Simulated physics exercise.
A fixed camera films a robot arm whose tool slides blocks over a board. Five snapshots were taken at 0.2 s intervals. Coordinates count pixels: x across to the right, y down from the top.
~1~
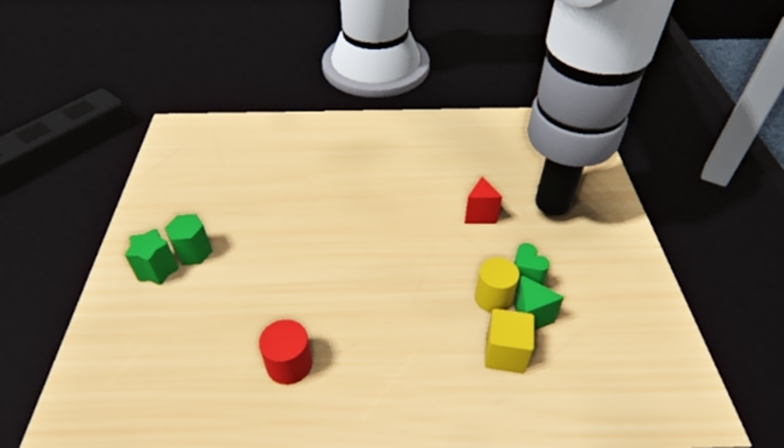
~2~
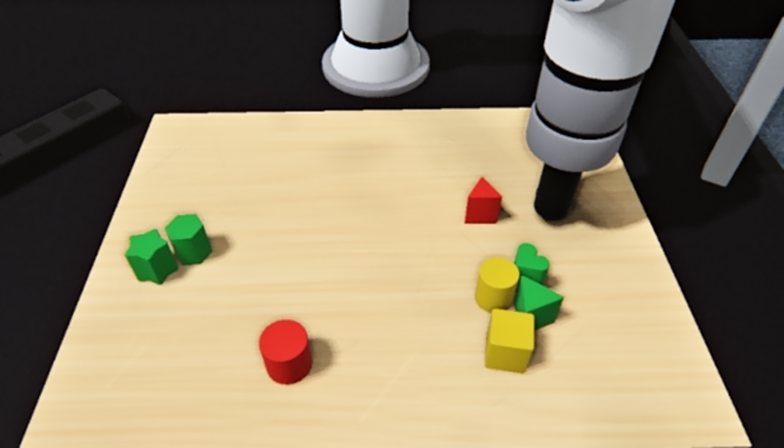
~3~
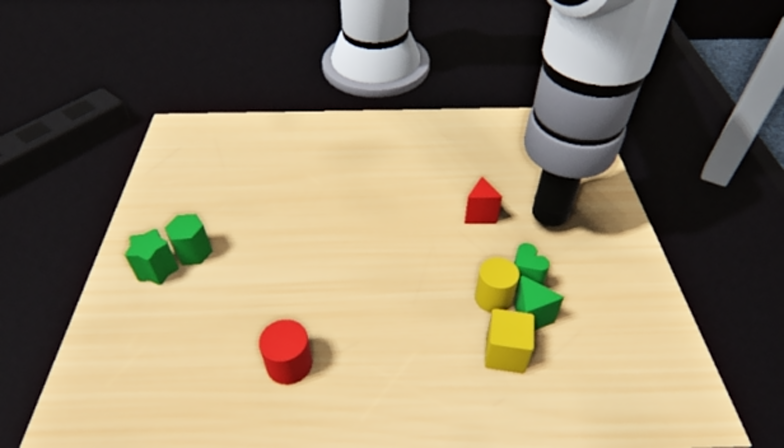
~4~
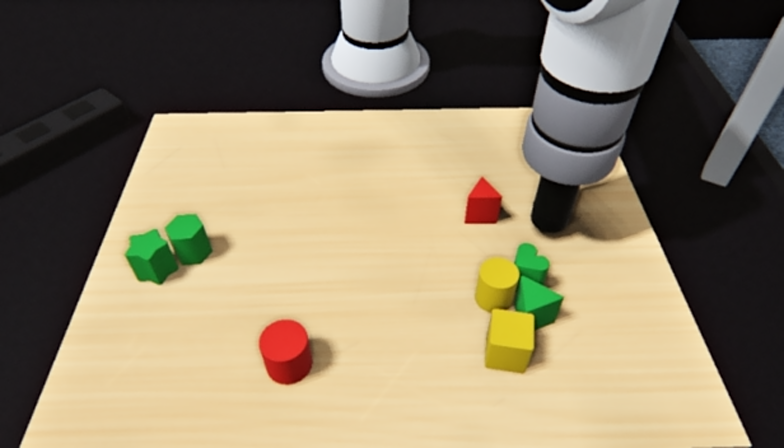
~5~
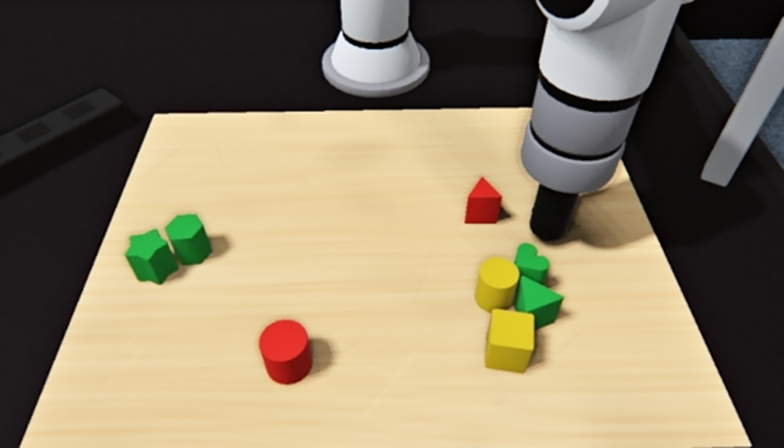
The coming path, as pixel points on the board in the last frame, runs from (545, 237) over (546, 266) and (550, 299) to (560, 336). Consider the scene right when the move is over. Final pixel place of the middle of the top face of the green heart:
Somewhere near (525, 273).
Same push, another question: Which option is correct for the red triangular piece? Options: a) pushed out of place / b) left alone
Option b.
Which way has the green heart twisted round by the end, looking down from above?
Top view: Clockwise.
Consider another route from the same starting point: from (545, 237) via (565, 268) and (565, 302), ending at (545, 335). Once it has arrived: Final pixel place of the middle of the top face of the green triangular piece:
The centre of its top will be at (516, 304).
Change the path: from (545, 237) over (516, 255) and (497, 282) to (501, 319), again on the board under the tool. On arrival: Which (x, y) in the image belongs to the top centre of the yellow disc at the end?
It sits at (481, 319).
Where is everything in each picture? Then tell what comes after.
In the first picture, tool's lower end at (553, 204); red triangular piece at (484, 189); yellow disc at (499, 272); yellow square at (513, 328); green heart at (531, 257); green triangular piece at (538, 294).
In the second picture, tool at (551, 209); blocks still.
In the third picture, tool at (550, 214); blocks still.
In the fourth picture, tool at (549, 221); blocks still.
In the fifth picture, tool at (547, 228); red triangular piece at (484, 189); yellow disc at (499, 272); yellow square at (513, 328); green heart at (531, 257); green triangular piece at (538, 294).
On the path given first. One third of the way, tool at (548, 258); nothing pushed yet.
Two thirds of the way, tool at (553, 291); yellow disc at (487, 277); yellow square at (514, 332), turned 15° clockwise; green heart at (525, 273), turned 30° clockwise; green triangular piece at (533, 299), turned 30° anticlockwise.
At the end, tool at (564, 327); red triangular piece still; yellow disc at (487, 277); yellow square at (506, 340), turned 25° clockwise; green heart at (525, 273), turned 35° clockwise; green triangular piece at (534, 314), turned 30° clockwise.
